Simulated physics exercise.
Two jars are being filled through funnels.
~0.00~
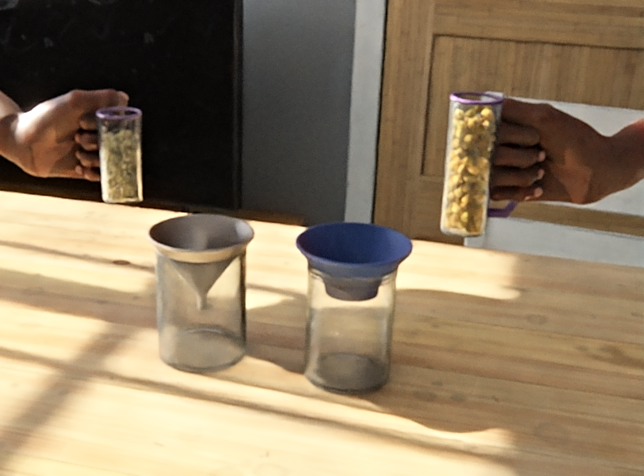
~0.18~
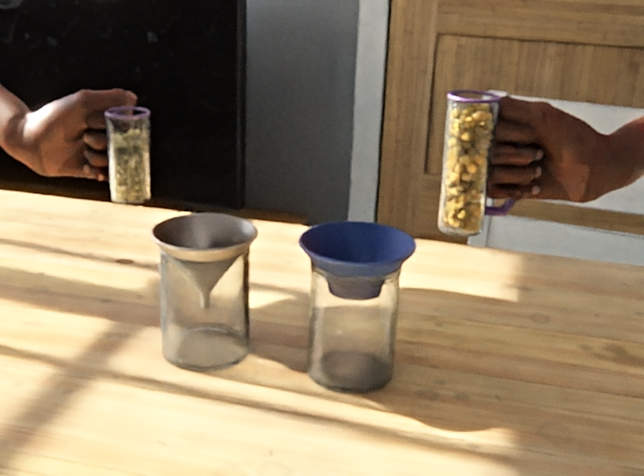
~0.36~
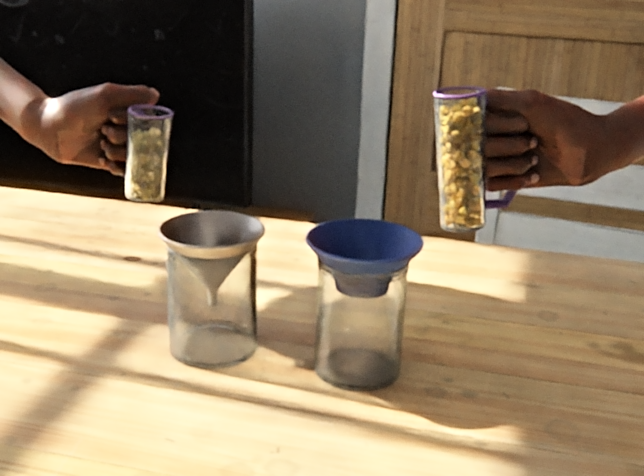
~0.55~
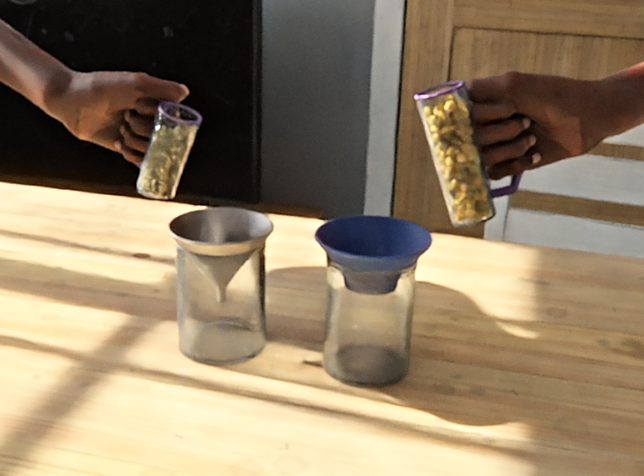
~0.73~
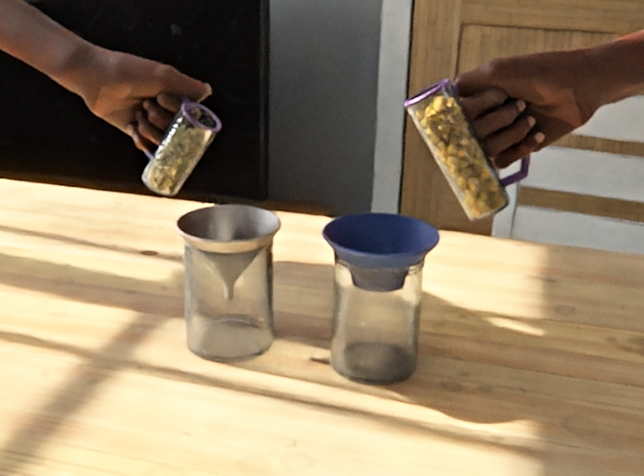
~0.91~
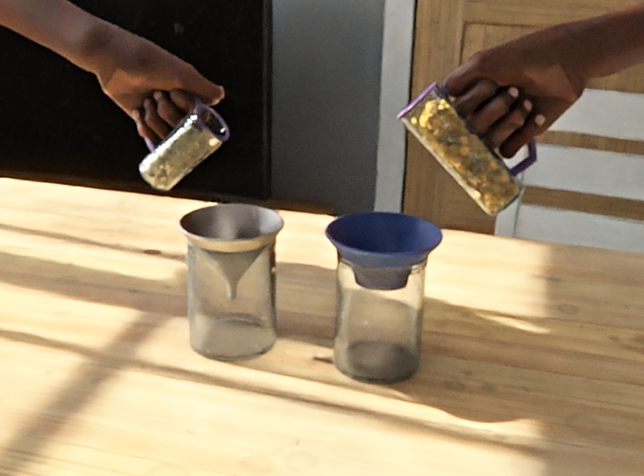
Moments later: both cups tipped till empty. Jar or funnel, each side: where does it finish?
Left funnel: Still in the funnel; right: In the jar.
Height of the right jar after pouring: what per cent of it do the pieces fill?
It ends at about 20 per cent.
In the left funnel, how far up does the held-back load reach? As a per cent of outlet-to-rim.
About 75 %.
After 1.26 s, left, the whole lot still in the cup; right, the whole lot still in the cup.
After 1.63 s, left, all but a few still in the cup, only a few in or over the funnel; right, the whole lot still in the cup.
After 2.07 s, left, near a quarter still in the cup, the bulk in or over the funnel; right, near half still in the cup, near a quarter in or over the funnel, near a quarter down in the jar.
In the end (3.1 s), left, the whole lot stuck in the funnel, none at all down in the jar; right, the whole lot down in the jar.
